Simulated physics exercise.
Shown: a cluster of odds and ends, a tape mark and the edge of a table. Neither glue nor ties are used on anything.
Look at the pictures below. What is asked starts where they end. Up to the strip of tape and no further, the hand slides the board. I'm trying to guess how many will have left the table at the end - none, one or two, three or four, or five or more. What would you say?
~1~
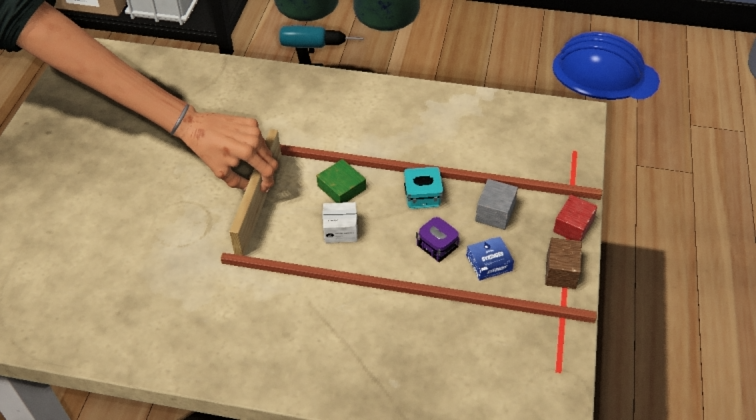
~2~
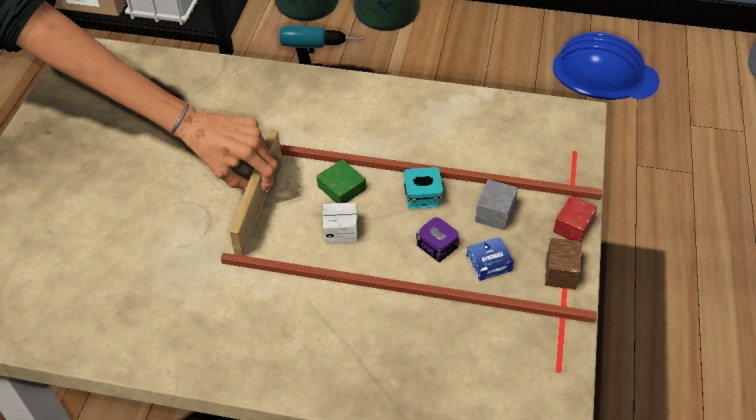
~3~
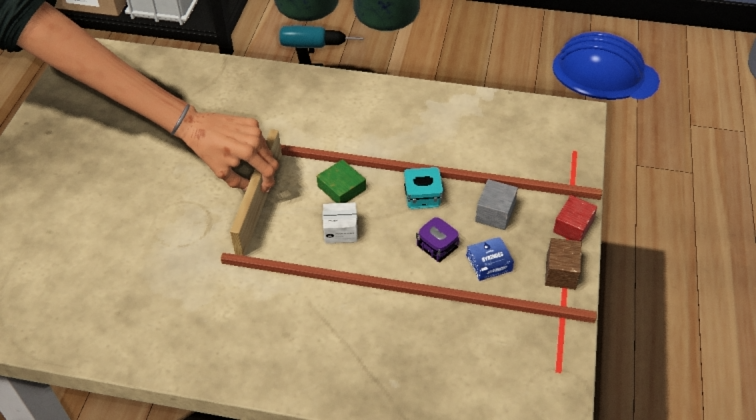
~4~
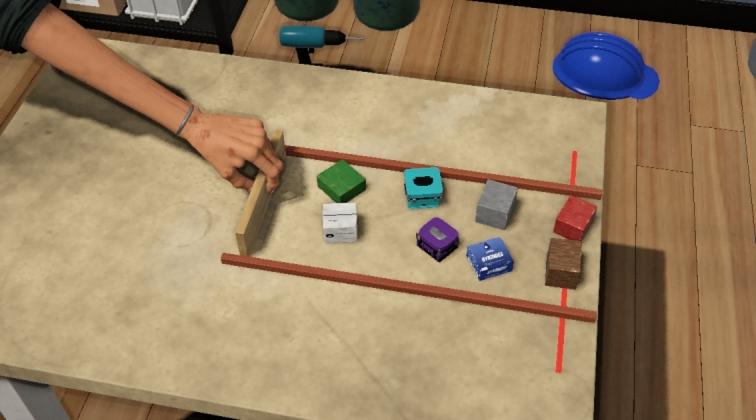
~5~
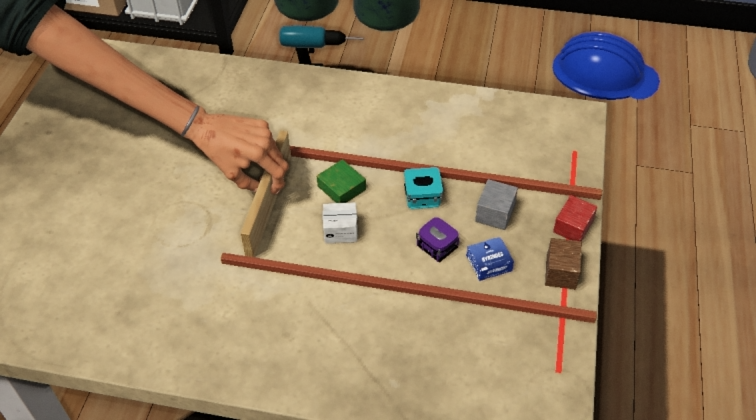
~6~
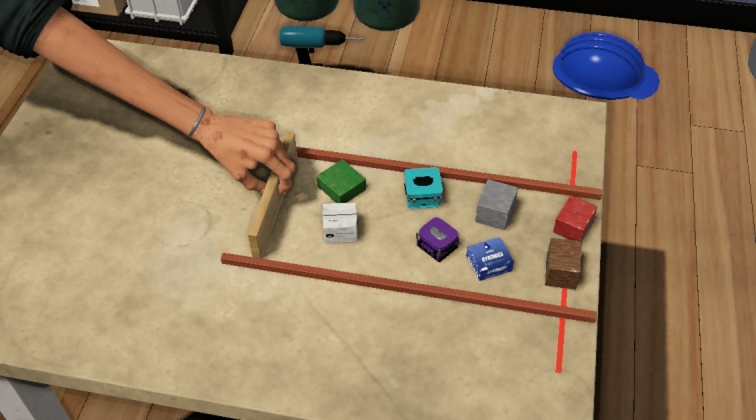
Those that leave the table: Five at the least.
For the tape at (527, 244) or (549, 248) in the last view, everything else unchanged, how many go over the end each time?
That would be 3, then 5.
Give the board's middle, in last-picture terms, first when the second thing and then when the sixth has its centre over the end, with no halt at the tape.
Its middle is around (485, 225) and later (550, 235).
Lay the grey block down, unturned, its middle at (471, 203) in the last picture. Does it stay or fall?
It drops.
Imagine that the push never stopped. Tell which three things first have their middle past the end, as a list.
Red block, brown block, grey block.
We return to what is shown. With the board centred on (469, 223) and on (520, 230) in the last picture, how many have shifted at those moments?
I get 8 at the one place and 8 at the other.
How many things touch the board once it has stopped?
I count 2 of them.
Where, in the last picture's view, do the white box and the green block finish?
White box at (585, 262), green block at (591, 210).
Soon after, none off yet; red block at rest near (575, 219); brown block at rest near (563, 264); blue box at rest near (490, 258).
In the end, the number that fall off is five or more; gone, turquoise case, purple case, grey block, blue box, brown block and red block.
